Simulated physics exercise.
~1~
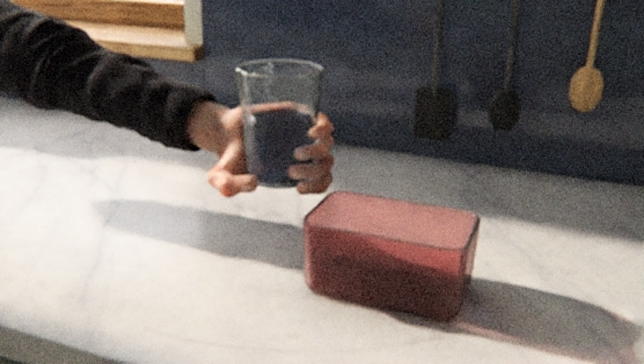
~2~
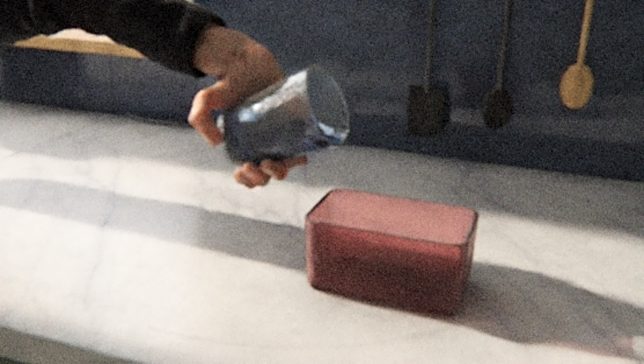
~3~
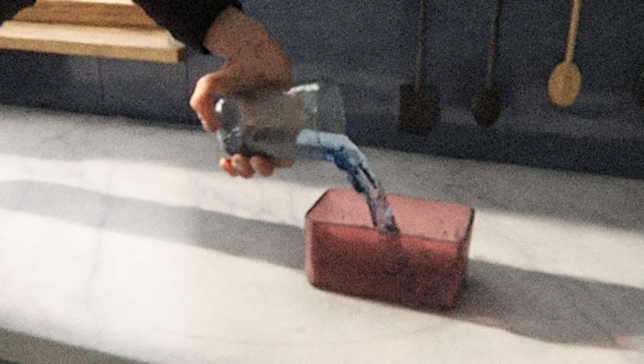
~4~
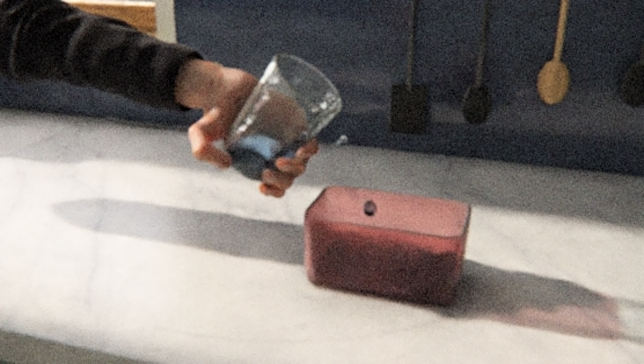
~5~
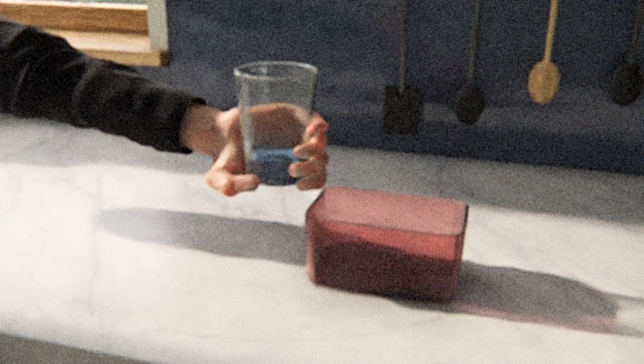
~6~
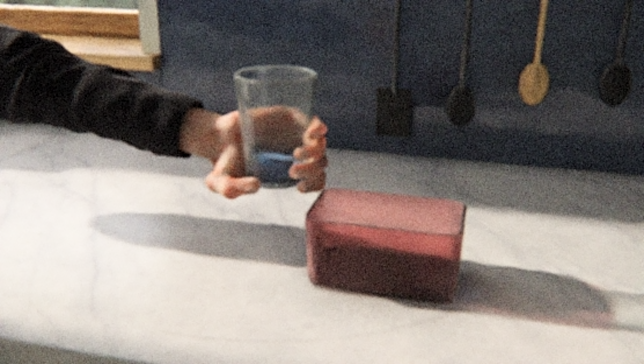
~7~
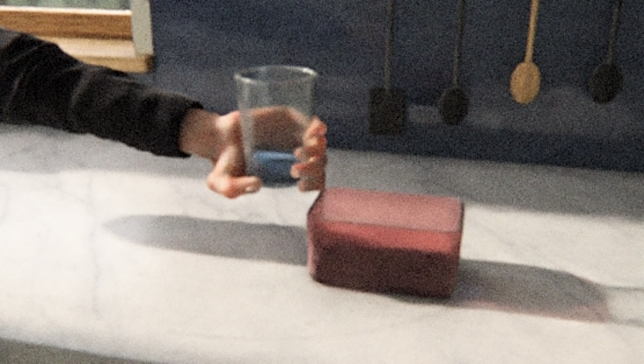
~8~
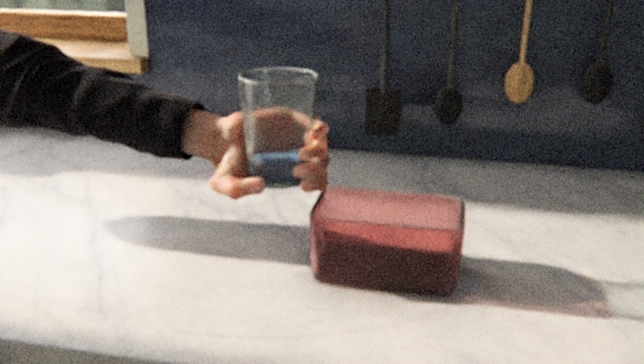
A hand in a dark sleeve reaches in from the left, holding a clear tumbler of bluish water above a pale marble worktop, seen from the front and slightly above. A pinkish-red, see-through food box sits to the right, with dark and wooden utensils hanging on the navy wall behind. The hand tips the tumbler rightwards until it lies almost on its side, and a blue stream pours into the box. It then turns the glass back upright as a few last drops fall. Finally the hand holds the tumbler still, a little water left in the bottom, while the view drifts slightly sideways.
